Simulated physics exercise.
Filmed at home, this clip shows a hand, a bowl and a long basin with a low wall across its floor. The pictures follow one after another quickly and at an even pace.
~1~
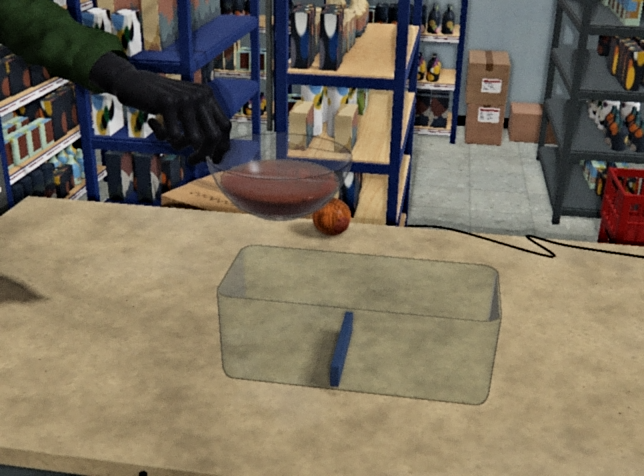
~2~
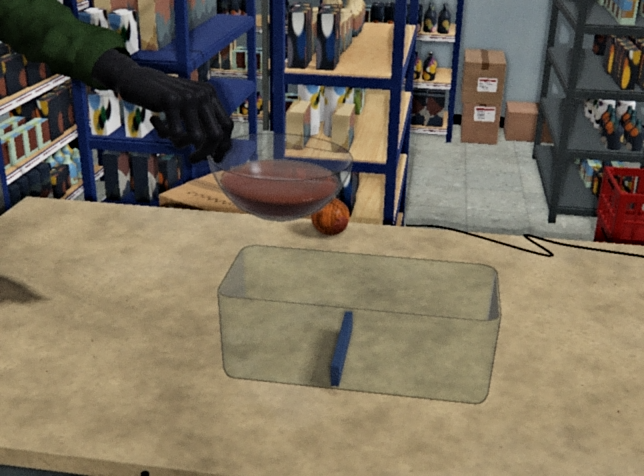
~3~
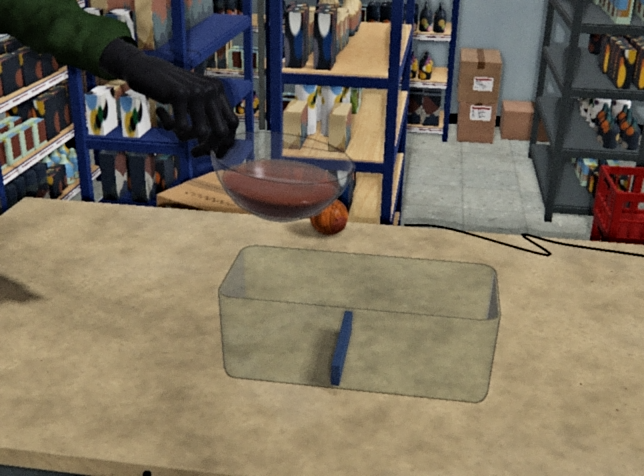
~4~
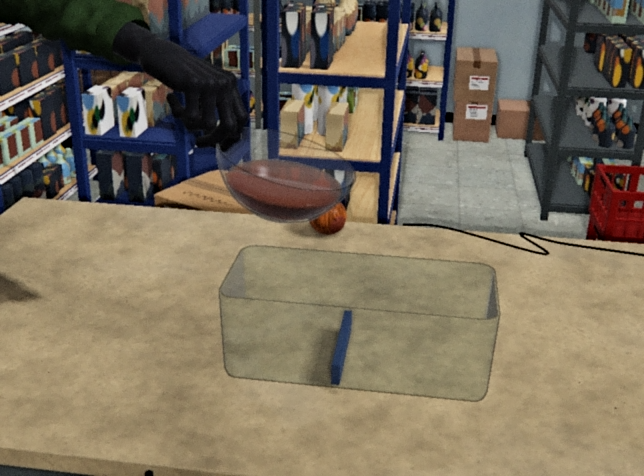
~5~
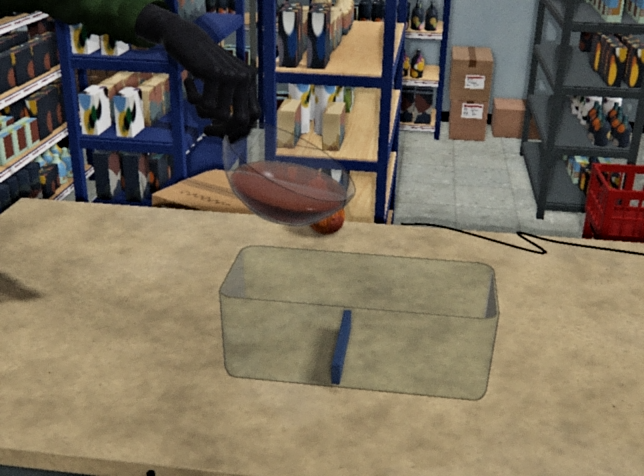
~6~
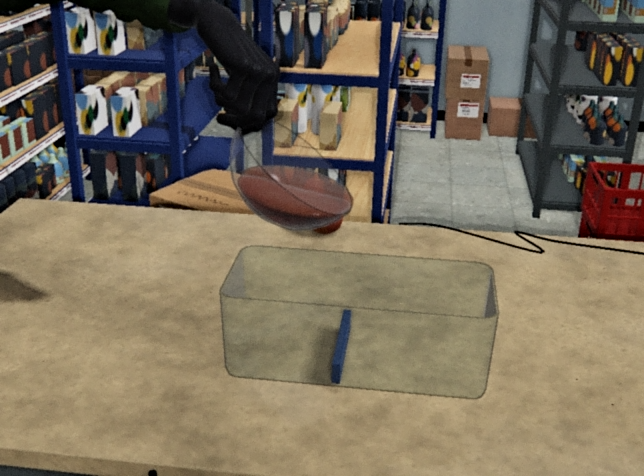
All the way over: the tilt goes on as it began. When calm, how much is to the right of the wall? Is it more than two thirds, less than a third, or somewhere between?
After it calms, what's right of the wall is a large share, beyond two thirds.
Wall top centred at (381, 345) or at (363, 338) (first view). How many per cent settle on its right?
The first placement gives around 40 percent, the second 55 percent.
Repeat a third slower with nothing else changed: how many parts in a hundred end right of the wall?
Around 80 in a hundred.
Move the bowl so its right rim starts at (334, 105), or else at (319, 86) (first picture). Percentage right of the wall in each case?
Estimate, in order: 65 and 60 per cent.
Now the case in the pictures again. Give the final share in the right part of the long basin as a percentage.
Something like 75 per cent, roughly.
A moment on, the tilt is 108° and 0 per cent is still to pour, 14 is left of the wall and 74 right of it.
Next, the tilt is 119° and 0 per cent is still to pour, 20 is left of the wall and 76 right of it.
Then the tilt is 119° and 0 per cent is still to pour, 24 is left of the wall and 74 right of it.
Later the tilt is 119° and 0 per cent is still to pour, 25 is left of the wall and 74 right of it.
In the end 25 per cent lies left of the wall, 74 right of it and 2 outside.
